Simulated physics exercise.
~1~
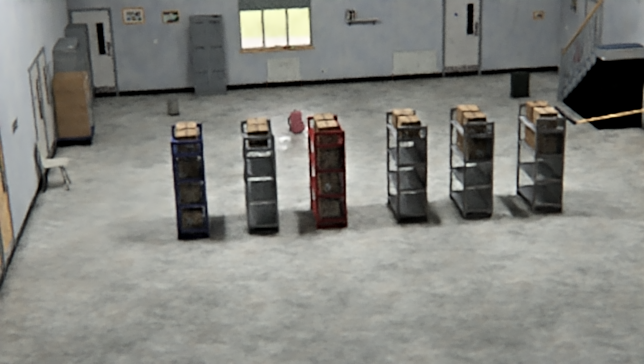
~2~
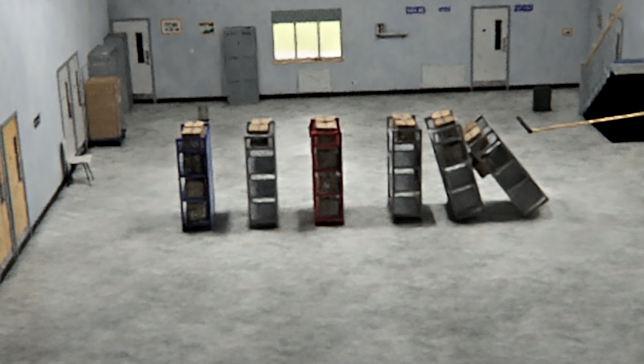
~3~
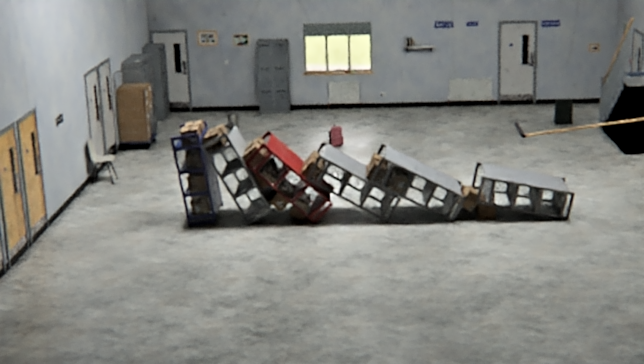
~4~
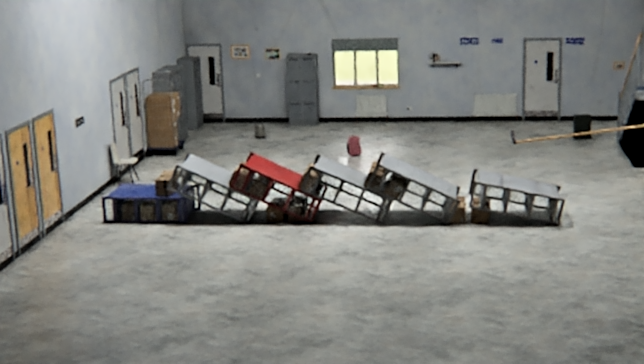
In a wide grey hall, a pole tipped the rightmost of six shelving racks leftward, and the rest toppled one after another, spilling cartons, until the blue one at the far left lay flat and the others rested slanted in a row.
